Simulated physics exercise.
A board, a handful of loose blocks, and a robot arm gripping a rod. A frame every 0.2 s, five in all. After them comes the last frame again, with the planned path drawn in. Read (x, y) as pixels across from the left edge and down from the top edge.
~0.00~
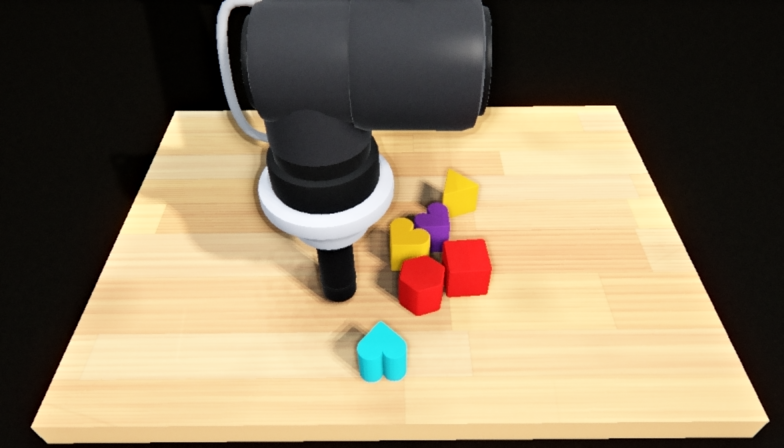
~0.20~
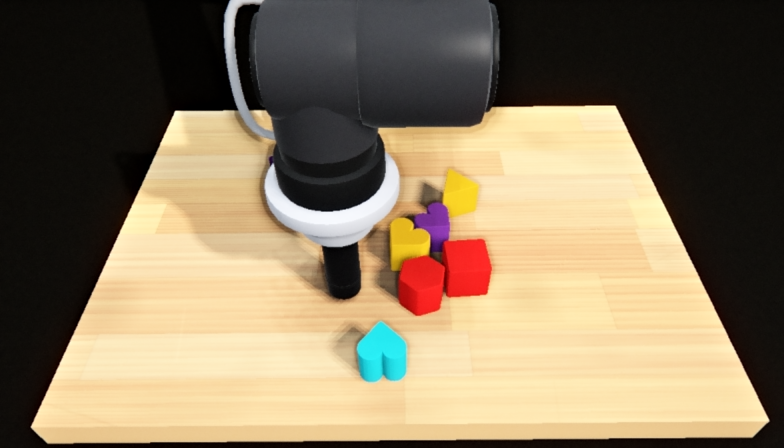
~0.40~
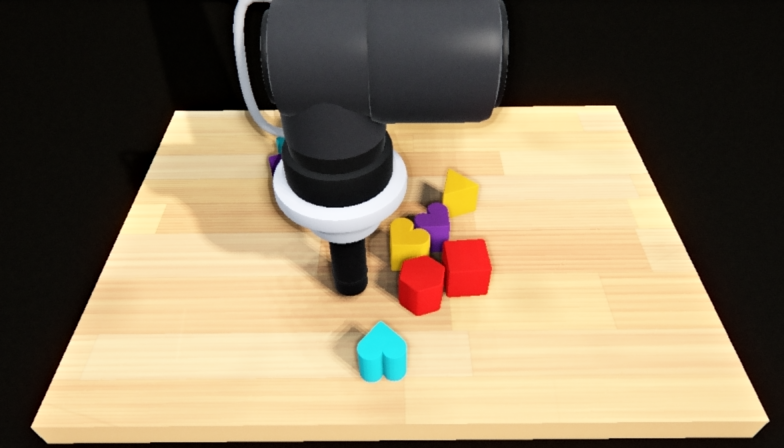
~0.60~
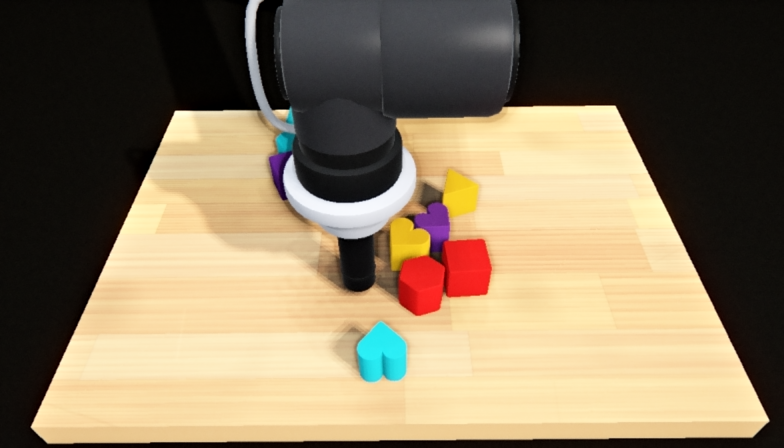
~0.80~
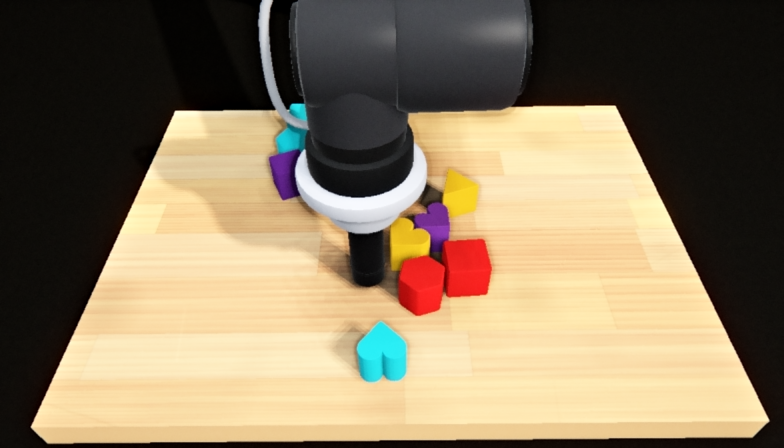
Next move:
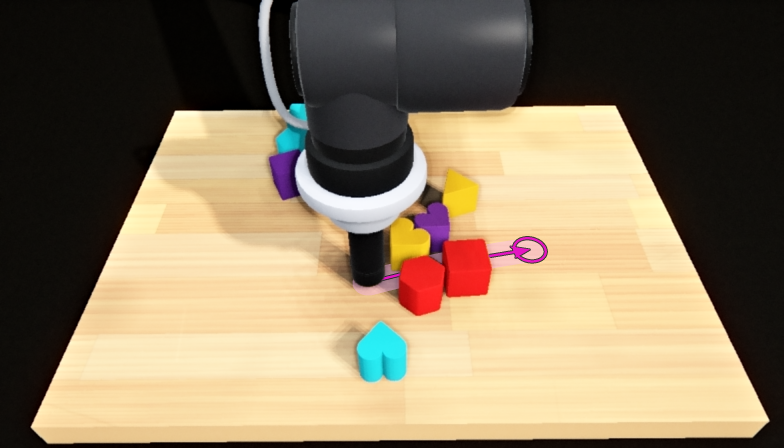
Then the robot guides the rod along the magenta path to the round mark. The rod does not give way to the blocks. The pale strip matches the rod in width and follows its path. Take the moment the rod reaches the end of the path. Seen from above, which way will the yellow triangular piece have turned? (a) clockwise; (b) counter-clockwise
That would be a.
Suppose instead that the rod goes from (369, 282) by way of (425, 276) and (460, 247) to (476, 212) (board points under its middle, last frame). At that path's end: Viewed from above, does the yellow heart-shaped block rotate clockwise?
No
Path on the board, from (369, 282) through (450, 263) to (530, 250).
The first path, step by step. One third of the way, rod (426, 262); yellow heart-shaped block (441, 218), turned 30° anticlockwise; red hexagon (434, 274), turned 35° clockwise; purple heart-shaped block (449, 196), turned 30° anticlockwise; yellow triangular piece (459, 176), turned 30° clockwise; red four-sided block (471, 255), turned 15° anticlockwise.
Two thirds of the way, rod (480, 251); yellow heart-shaped block (469, 210), turned 105° anticlockwise; red hexagon (434, 274), turned 35° clockwise; purple heart-shaped block (450, 189), turned 50° anticlockwise; yellow triangular piece (457, 172), turned 55° clockwise; red four-sided block (504, 259), turned 55° clockwise.
At the end, rod (531, 243); yellow heart-shaped block (469, 210), turned 105° anticlockwise; red hexagon (434, 274), turned 35° clockwise; purple heart-shaped block (450, 189), turned 50° anticlockwise; yellow triangular piece (457, 172), turned 55° clockwise; red four-sided block (510, 259), turned 75° clockwise.
